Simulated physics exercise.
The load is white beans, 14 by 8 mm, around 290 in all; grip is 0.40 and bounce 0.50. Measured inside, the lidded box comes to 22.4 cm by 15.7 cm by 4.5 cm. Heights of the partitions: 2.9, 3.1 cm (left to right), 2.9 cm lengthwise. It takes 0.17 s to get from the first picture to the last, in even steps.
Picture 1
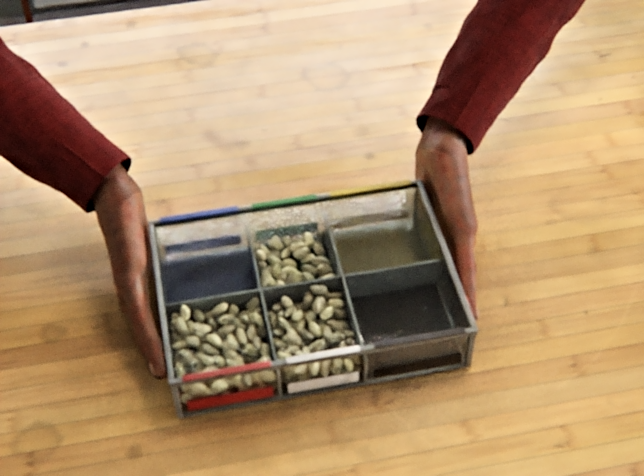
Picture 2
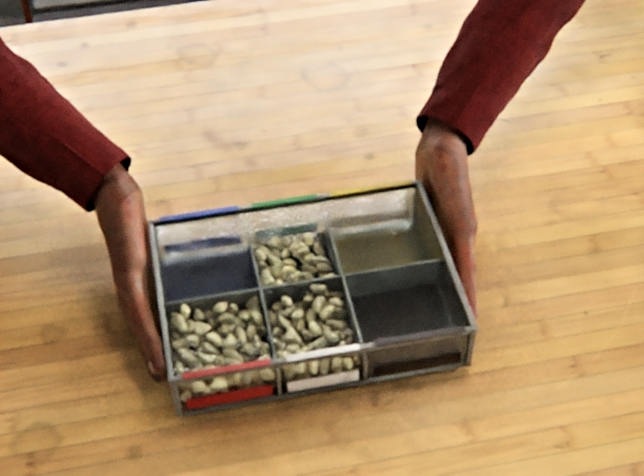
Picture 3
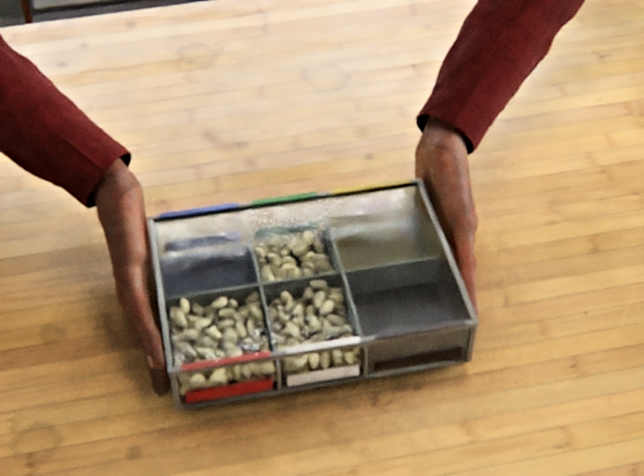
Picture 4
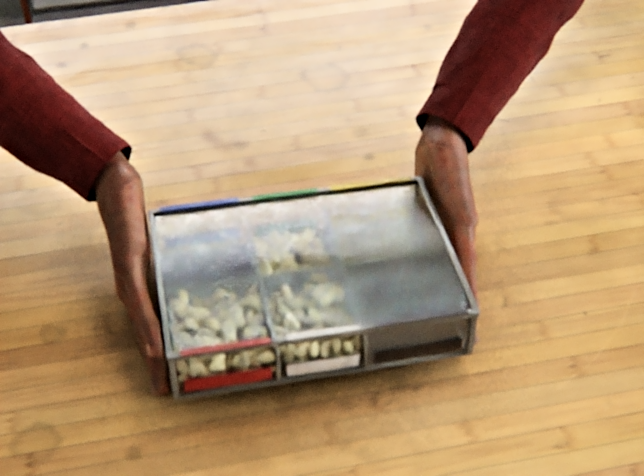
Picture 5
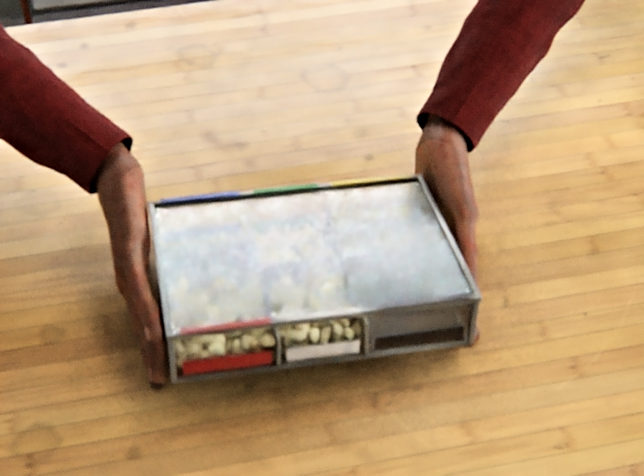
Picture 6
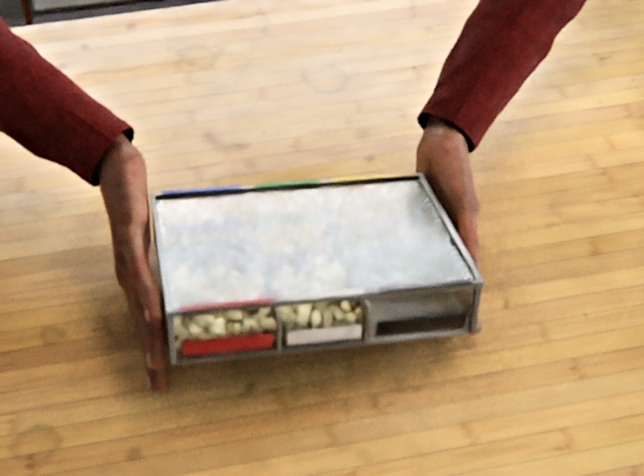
At first, two hands in dark red sleeves hold a lidded, divided box over a wooden table, with pale beans visible in three compartments. The hands gradually raise its front edge, tilting the box slightly backward, and a whitish glare spreads across the lid until the beans show clearly only through the front.
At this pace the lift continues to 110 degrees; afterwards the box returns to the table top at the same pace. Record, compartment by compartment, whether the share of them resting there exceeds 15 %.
My prediction: Red: Holds a share past the limit; blue: Holds a share within the limit; green: Holds a share past the limit; yellow: Holds a share within the limit; white: Holds a share past the limit; black: Holds a share within the limit.
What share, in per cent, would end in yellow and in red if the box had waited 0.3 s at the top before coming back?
In that case yellow keeps 5% and red keeps 35%.
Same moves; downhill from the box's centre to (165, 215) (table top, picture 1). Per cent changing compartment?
The share would be about 25 percent.
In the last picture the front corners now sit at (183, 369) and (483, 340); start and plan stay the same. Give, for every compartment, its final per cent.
By the end red holds 40%, blue holds 0%, green holds 5%, yellow holds 0%, white holds 45% and black holds 10%.
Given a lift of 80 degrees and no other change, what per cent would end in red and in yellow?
With that change you'd see red at 40 % and yellow at 5 %.
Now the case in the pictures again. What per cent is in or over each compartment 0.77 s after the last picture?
Red = 40, blue = 5, green = 20, yellow = 5, white = 35, black = 0 (per cent).
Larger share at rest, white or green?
More ends up in the white one.
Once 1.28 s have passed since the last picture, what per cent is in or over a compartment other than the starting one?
It comes to some 15 per cent.
Then, 0.77 s after the last picture, tilt 110 degrees; red 40 %, blue 5 %, green 20 %, yellow 5 %, white 35 %.
Then, 1.28 s after the last picture, tilt 49 degrees; red 40 %, blue 5 %, green 20 %, yellow 5 %, white 35 %.
Then, 1.86 s after the last picture, tilt 0 degrees; red 35 %, blue 5 %, green 20 %, yellow 5 %, white 35 %.
In the end, red 35 %, blue 5 %, green 20 %, yellow 5 %, white 35 %, black 0 %.
